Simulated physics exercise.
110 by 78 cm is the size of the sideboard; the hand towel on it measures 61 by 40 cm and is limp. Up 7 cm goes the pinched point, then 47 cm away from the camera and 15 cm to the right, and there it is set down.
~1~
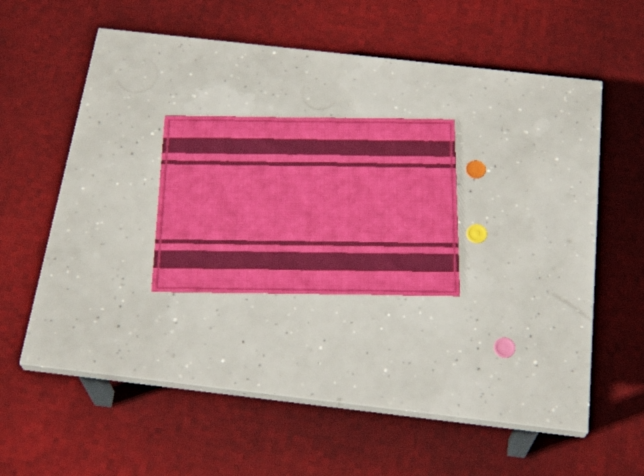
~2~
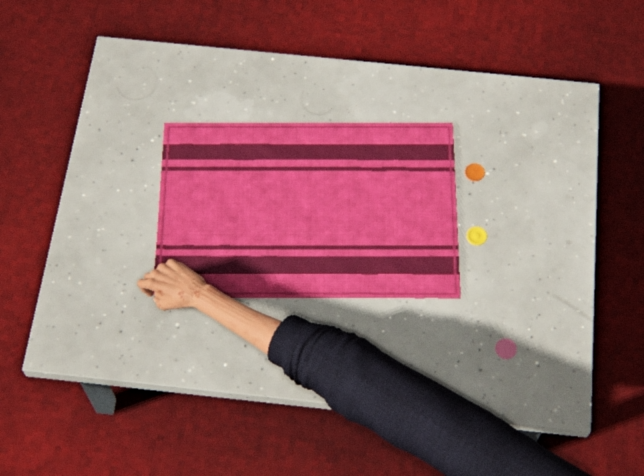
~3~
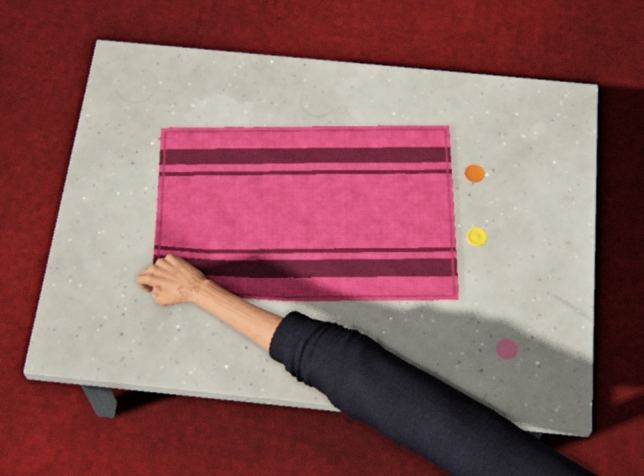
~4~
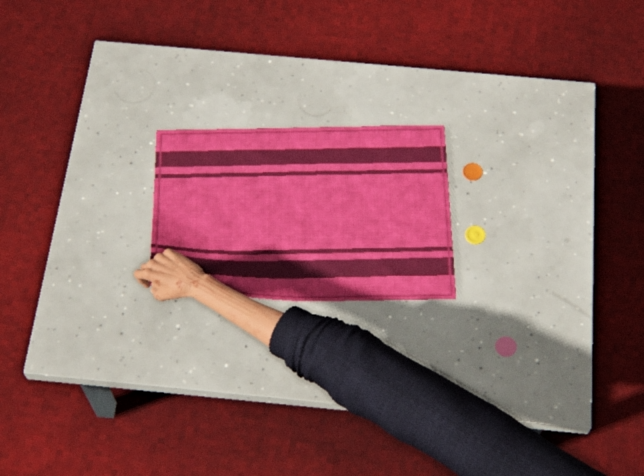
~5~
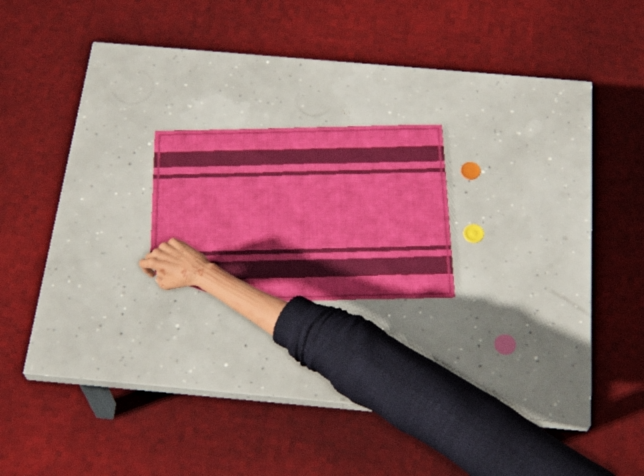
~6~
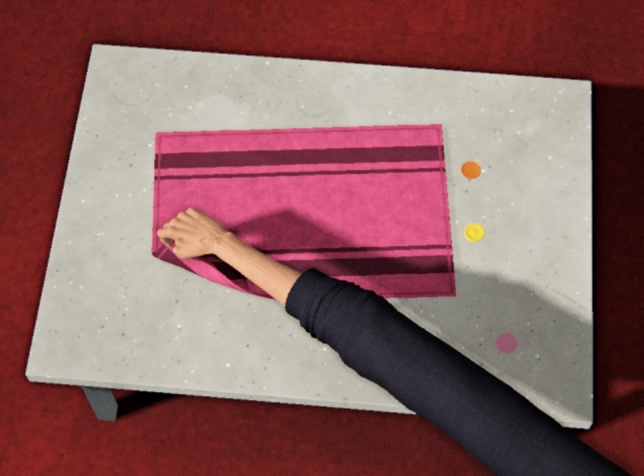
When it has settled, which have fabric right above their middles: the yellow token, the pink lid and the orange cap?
The yellow token stays uncovered, the pink lid remains in the open, the orange cap remains in the open.
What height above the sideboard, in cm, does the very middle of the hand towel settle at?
I'd put it near 0 cm.
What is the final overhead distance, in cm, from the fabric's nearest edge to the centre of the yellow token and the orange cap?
First: Approx. 5 cm; second: Approx. 5 cm.
Next, 80 % of it is down, spanning 65 by 41 cm, above no small thing.
Then, 60 % of it is down, spanning 66 by 38 cm, above no small thing.
After that, 60 % of it is down, spanning 66 by 39 cm, above no small thing.
Later, 65 % of it is down, spanning 66 by 39 cm, above no small thing.
At the end, 65 % of it is down, spanning 66 by 42 cm, above no small thing.
